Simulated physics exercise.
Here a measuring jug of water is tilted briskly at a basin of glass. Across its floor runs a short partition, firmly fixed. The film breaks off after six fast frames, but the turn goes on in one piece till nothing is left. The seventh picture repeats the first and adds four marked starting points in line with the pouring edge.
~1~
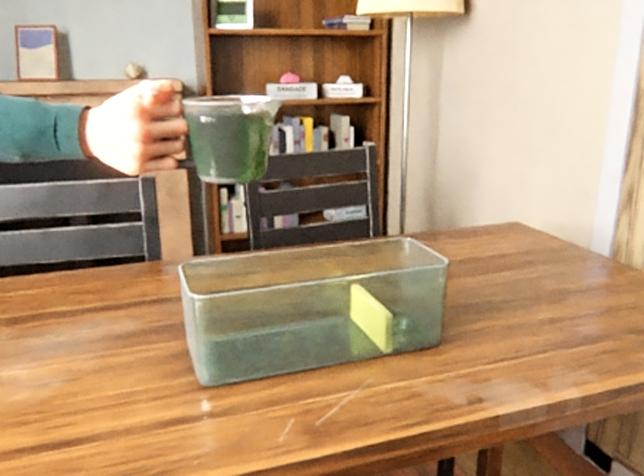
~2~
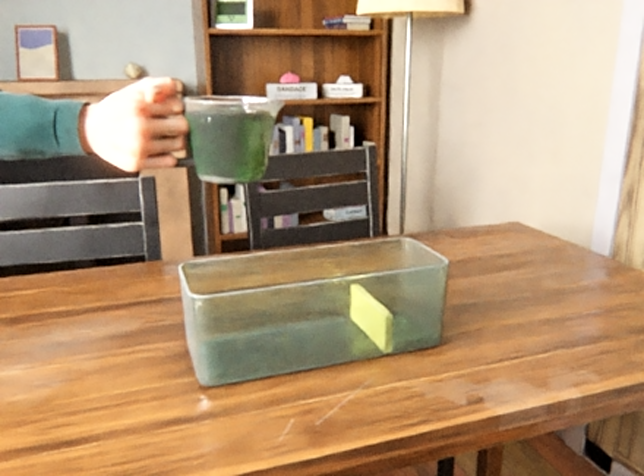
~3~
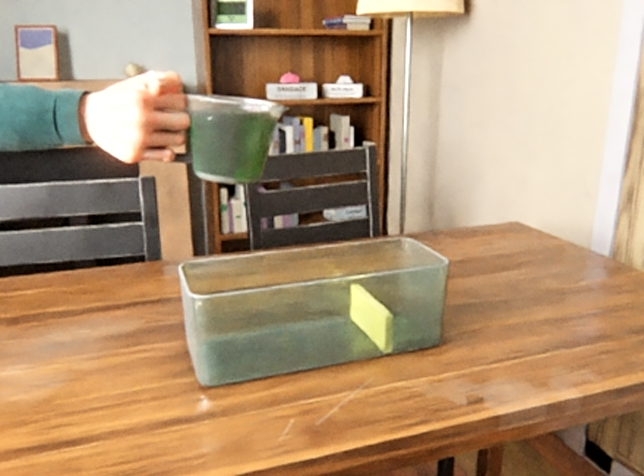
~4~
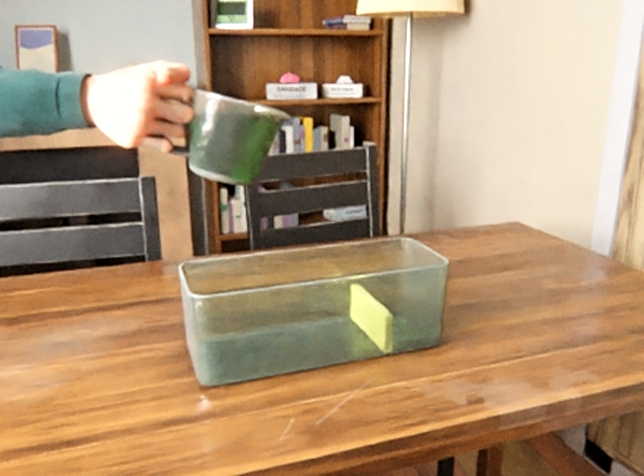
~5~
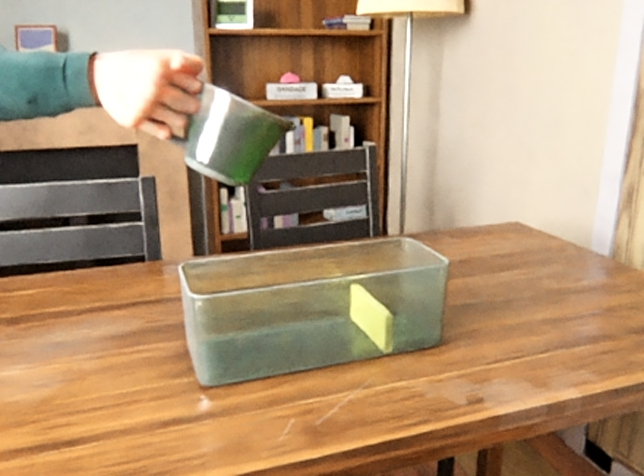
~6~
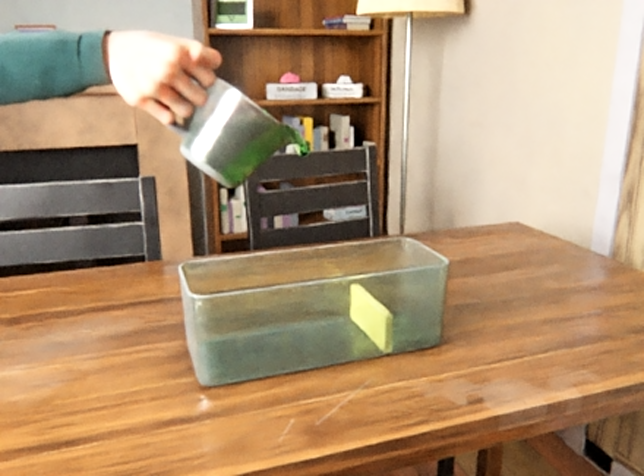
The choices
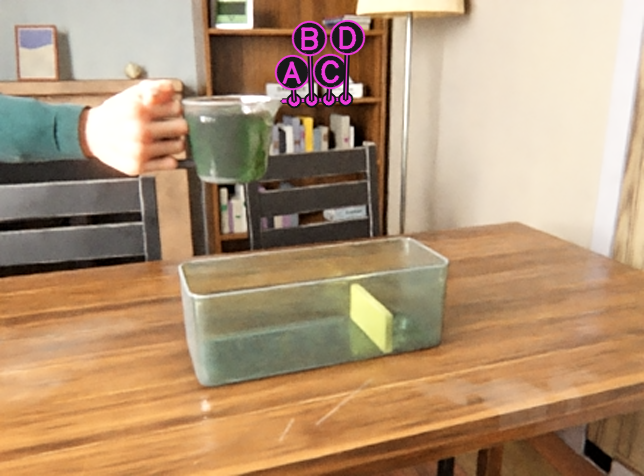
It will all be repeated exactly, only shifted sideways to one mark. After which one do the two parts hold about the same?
The best place is C.
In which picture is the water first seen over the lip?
In picture 5.
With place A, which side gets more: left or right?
More ends on the left.
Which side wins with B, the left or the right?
The left one.
In magenta, A at (294, 100); B at (311, 100); C at (328, 99); D at (345, 99).
If A is chosen, about 93 % ends left of the wall and 4 % right of it; 4 % is lost outside.
If B is chosen, about 81 % ends left of the wall and 16 % right of it; 3 % is lost outside.
If C is chosen, about 52 % ends left of the wall and 47 % right of it.
If D is chosen, about 31 % ends left of the wall and 66 % right of it; 3 % is lost outside.
